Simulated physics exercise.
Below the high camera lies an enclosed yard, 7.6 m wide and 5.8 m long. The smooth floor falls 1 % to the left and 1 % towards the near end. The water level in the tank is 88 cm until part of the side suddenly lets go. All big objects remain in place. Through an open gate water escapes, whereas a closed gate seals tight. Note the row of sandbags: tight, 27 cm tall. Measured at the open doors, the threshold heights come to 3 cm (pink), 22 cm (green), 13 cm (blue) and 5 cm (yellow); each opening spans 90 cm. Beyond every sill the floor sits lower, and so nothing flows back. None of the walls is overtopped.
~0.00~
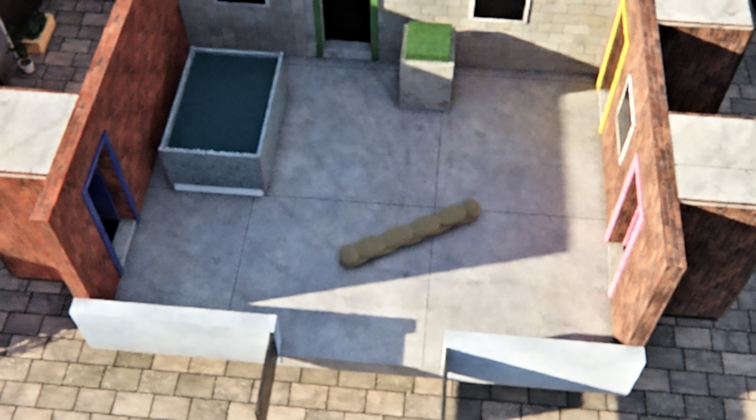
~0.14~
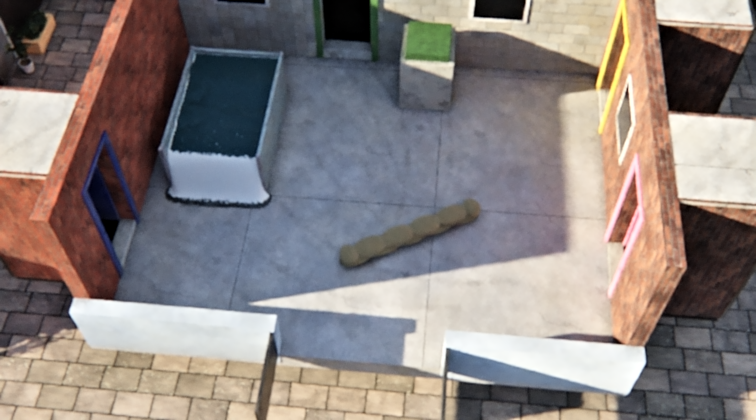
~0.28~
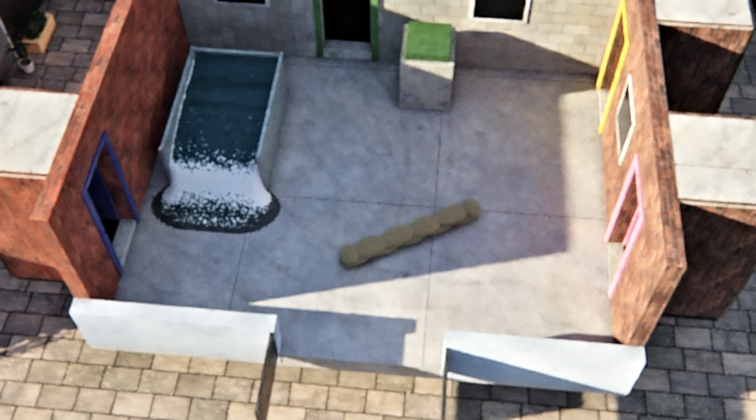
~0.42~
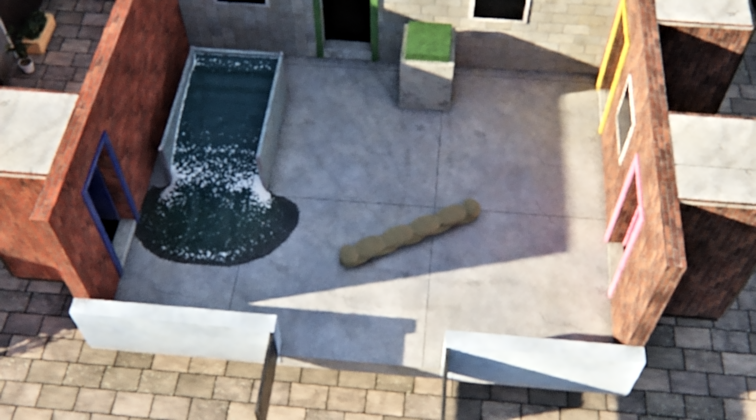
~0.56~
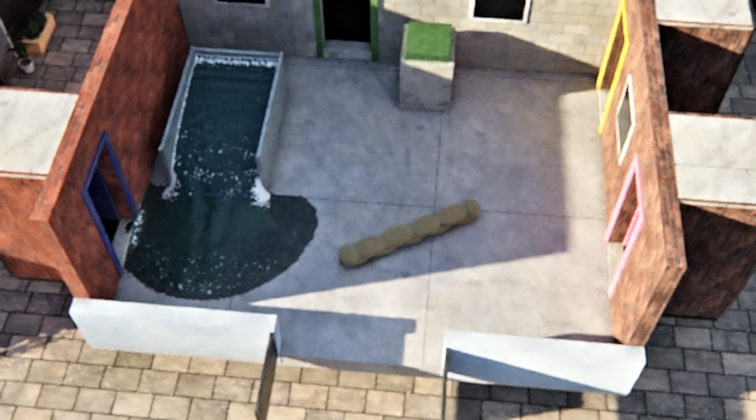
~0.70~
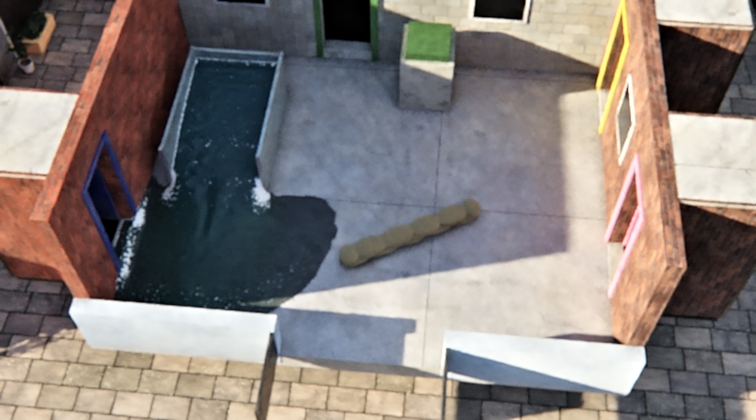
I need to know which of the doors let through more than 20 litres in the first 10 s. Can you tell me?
The pink door will not hold enough water back; the green door will hold enough water back; the blue door will not hold enough water back; the yellow door will hold enough water back.
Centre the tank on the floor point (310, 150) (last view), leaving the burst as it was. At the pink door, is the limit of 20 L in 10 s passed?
Well, pink ends up inside the mark.
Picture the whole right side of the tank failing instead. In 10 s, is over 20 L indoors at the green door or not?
Note: Green door, short of the mark.
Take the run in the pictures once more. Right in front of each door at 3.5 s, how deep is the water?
Readings (cm): Pink = 0; green = 0; blue = 25; yellow = 0.
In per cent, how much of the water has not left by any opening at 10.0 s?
64 %.
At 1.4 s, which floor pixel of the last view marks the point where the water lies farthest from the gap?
(368, 336).
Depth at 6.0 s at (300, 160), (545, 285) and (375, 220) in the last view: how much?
Around 1 cm, 9 cm and 5 cm.
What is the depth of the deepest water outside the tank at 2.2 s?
Max depth: About 48 centimetres.
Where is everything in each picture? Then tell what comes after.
Still water, 88 cm deep, in the tank at (224, 103), in the first frame.
Water pours out at (216, 174) and has run 0.9 m, to (269, 197); typically 7 cm deep outside, 88 cm at the tank's back, in the second frame.
Water pours out at (216, 177) and has run 1.1 m, to (272, 215); typically 14 cm deep outside, 88 cm at the tank's back, in the third frame.
Water pours out at (217, 179) and has run 1.5 m, to (256, 255); typically 12 cm deep outside, 84 cm at the tank's back, in the fourth frame.
The front is at (171, 292), 2.1 m from the gap at (217, 179); 4.8 m2 of floor is under water; 75 cm left at the back of the tank, in the fifth frame.
The front is at a hidden place, 2.7 m from the gap at (217, 180); 7.0 m2 of floor is under water; 75 cm left at the back of the tank, in the sixth frame.
After 1.4 s water covers 25 % of the floor and is deepest (62 cm) near (113, 304); pink door not reached, green door not reached, blue door 23 cm at the sill, 10 L in, yellow door not reached.
After 2.2 s water covers 25 % of the floor and is deepest (48 cm) near (153, 329); pink door not reached, green door not reached, blue door 27 cm at the sill, 49 L in, yellow door not reached.
After 3.5 s water covers 40 % of the floor and is deepest (26 cm) near (107, 325); pink door not reached, green door not reached, blue door 25 cm at the sill, 171 L in, yellow door not reached.
After 6.0 s water covers 70 % of the floor and is deepest (15 cm) near (107, 325); pink door 9 cm at the sill, 51 L in, green door not reached, blue door 13 cm at the sill, 223 L in, yellow door 1 cm at the sill, 0 L in.
After 10.0 s water covers 95 % of the floor and is deepest (10 cm) near (478, 70); pink door 4 cm at the sill, 73 L in, green door 4 cm at the sill, 0 L in, blue door 7 cm at the sill, 224 L in, yellow door 3 cm at the sill, 0 L in.
